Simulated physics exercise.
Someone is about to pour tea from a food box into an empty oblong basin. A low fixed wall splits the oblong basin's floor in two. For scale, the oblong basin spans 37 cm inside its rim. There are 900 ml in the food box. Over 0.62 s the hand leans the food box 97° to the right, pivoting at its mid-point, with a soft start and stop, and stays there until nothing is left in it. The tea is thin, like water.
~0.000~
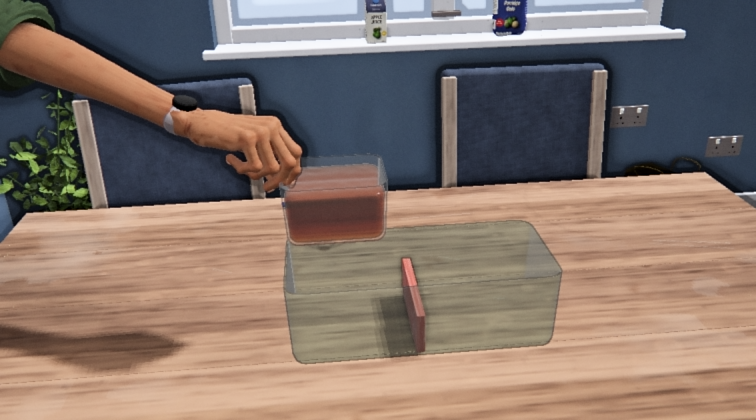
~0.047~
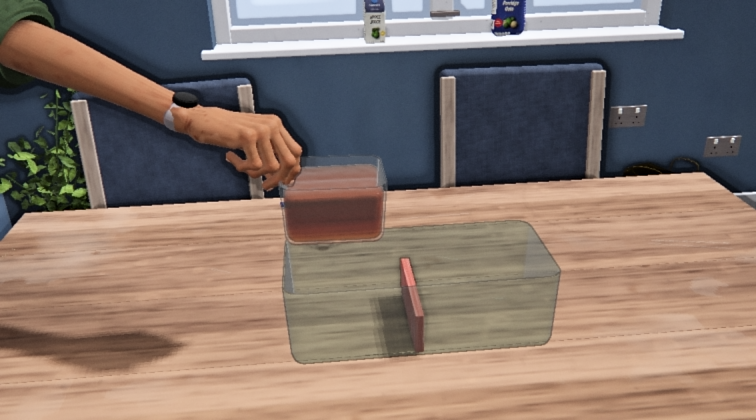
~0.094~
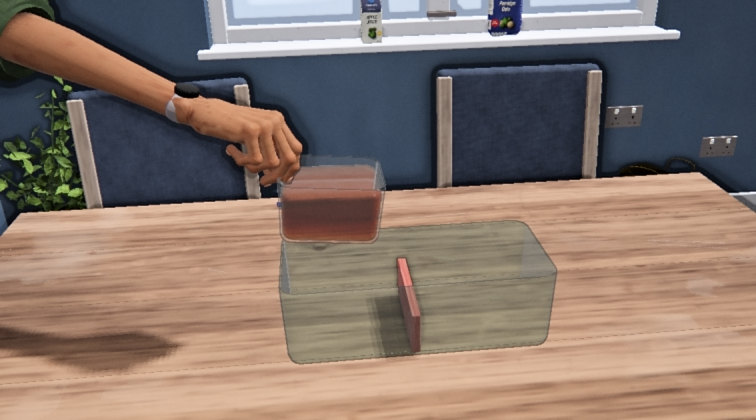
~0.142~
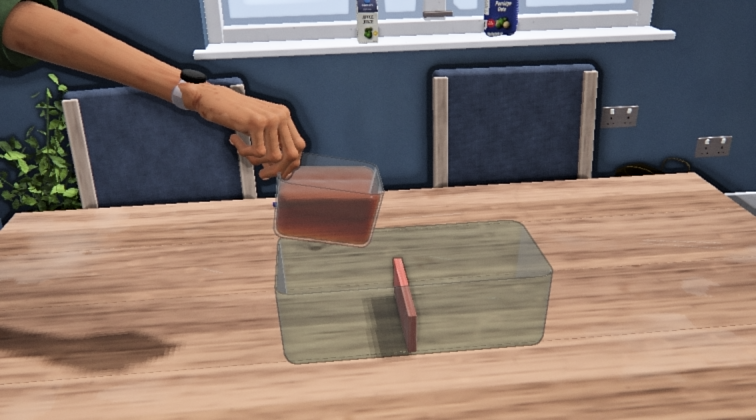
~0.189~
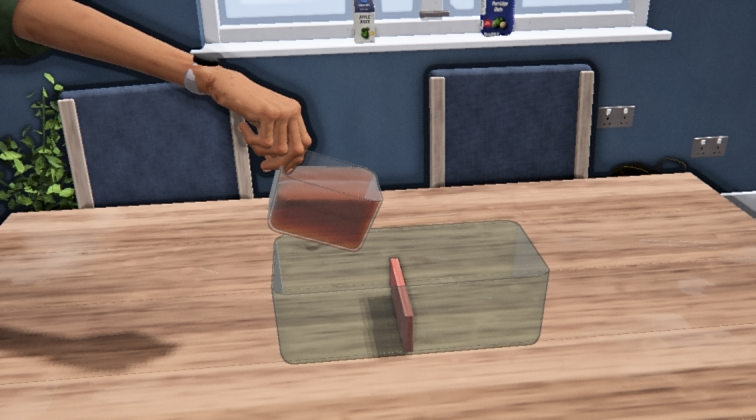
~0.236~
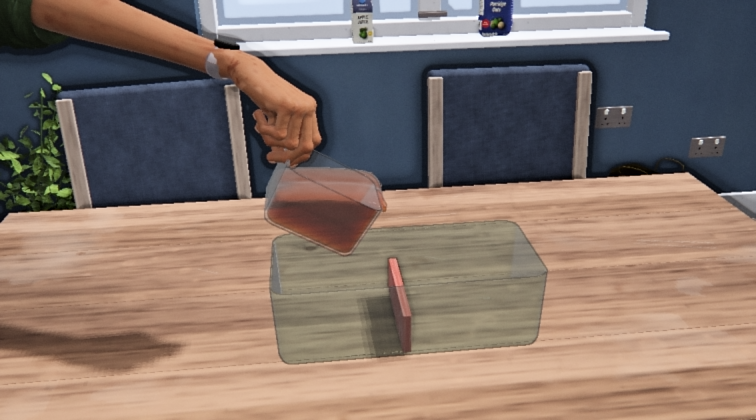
A hand tilts a clear box of reddish-brown liquid rightward above a larger clear basin.
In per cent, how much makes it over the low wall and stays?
Roughly 65 per cent is past the wall.
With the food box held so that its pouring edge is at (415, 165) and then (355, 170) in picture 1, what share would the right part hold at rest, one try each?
First 95, then 15 per cent.
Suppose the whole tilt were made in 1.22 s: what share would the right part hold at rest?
Then about 75 per cent.
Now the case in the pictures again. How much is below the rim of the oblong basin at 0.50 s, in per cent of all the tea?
About 42 per cent.
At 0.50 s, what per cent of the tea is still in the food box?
About 32 per cent.
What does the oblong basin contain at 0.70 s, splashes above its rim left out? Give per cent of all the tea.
Some 88 per cent.
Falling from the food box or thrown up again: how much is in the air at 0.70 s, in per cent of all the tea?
Near 4 in a hundred.
After 0.50 s the tilt is 88° and 33 per cent is still to pour, 4 is left of the wall and 37 right of it.
After 0.70 s the tilt is 97° and 9 per cent is still to pour, 23 is left of the wall and 65 right of it.
After 0.90 s the tilt is 97° and 2 per cent is still to pour, 32 is left of the wall and 65 right of it.
After 1.12 s the tilt is 97° and 0 per cent is still to pour, 34 is left of the wall and 65 right of it.
In the end 35 per cent lies left of the wall, 65 right of it and 1 outside.
